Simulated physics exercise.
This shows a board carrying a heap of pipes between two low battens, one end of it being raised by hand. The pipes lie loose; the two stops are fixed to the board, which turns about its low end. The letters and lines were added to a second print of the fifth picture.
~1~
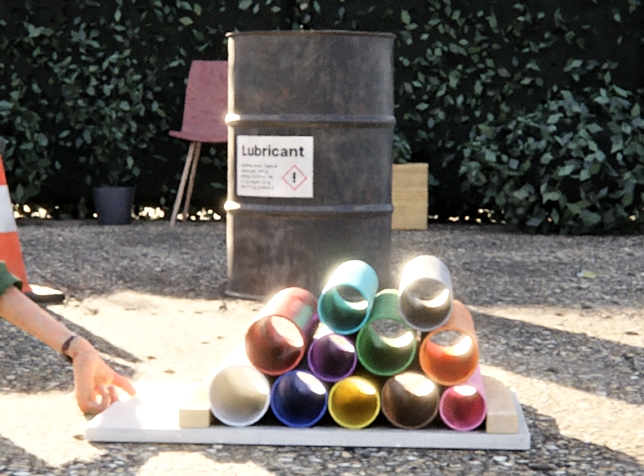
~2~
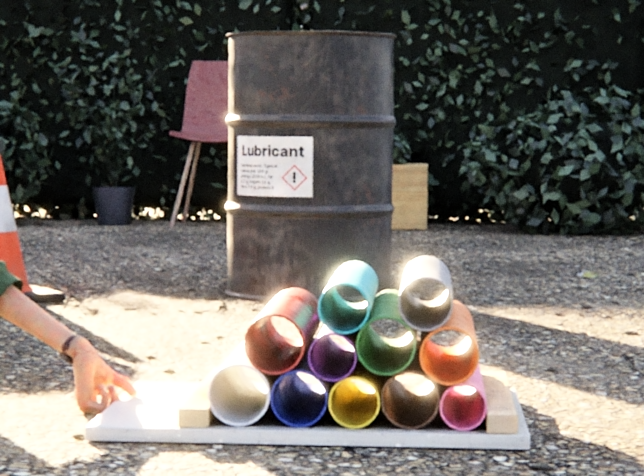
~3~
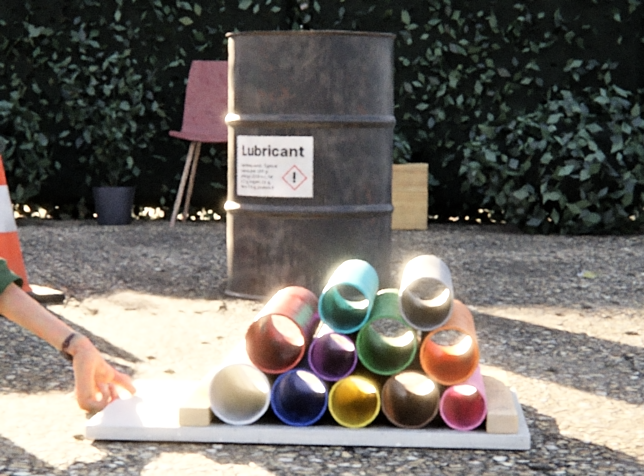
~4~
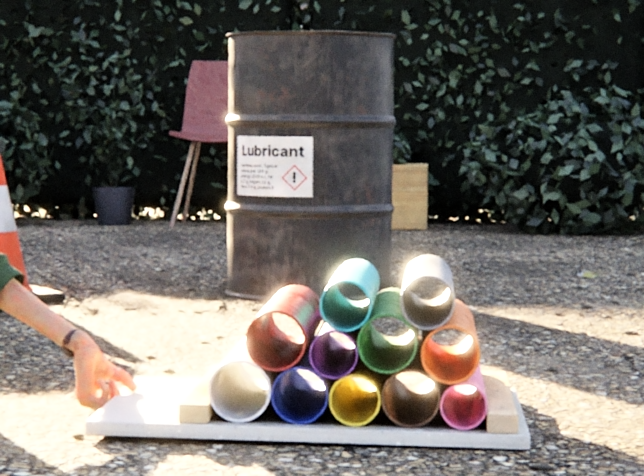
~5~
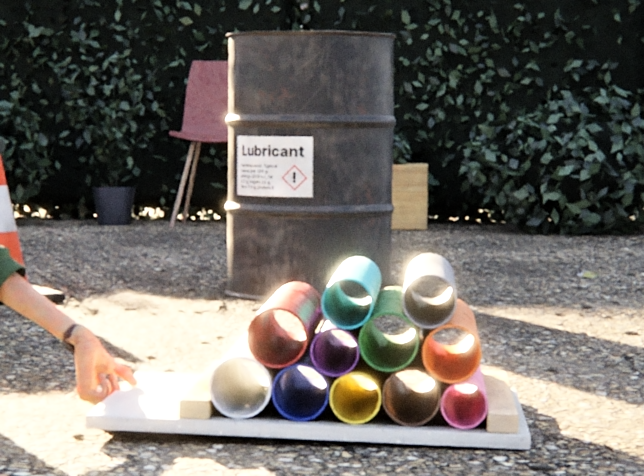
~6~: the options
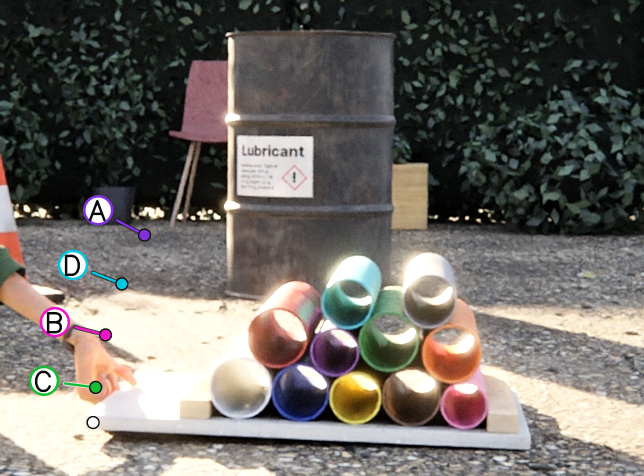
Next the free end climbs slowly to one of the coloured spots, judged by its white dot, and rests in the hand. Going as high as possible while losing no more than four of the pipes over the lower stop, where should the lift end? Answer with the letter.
At most to D.
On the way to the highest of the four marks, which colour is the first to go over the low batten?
First is the orange one.
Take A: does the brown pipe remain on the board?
Yes, with A.
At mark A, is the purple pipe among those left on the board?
No, with A.
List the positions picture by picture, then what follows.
In the first frame, blue pipe (299, 399); yellow pipe (354, 403); brown pipe (410, 400).
In the second frame, brown pipe (410, 400); pink pipe (463, 407).
In the third frame, board (316, 403); white pipe (239, 394); orange pipe (450, 355).
In the fourth frame, board (316, 401); white pipe (239, 391); blue pipe (300, 395).
In the fifth frame, board (317, 398); white pipe (240, 387); blue pipe (300, 392).
On the marked copy, A at (145, 235); B at (106, 335); C at (96, 387); D at (122, 284); the white dot at (93, 422).
Following D. Soon after the start, board at 14°.
Later, board at 20°.
In the end, board at 20°, two over the low batten (orange, grey).
As for the rest, A six over the low batten; B one over the low batten (orange); C none over the low batten.
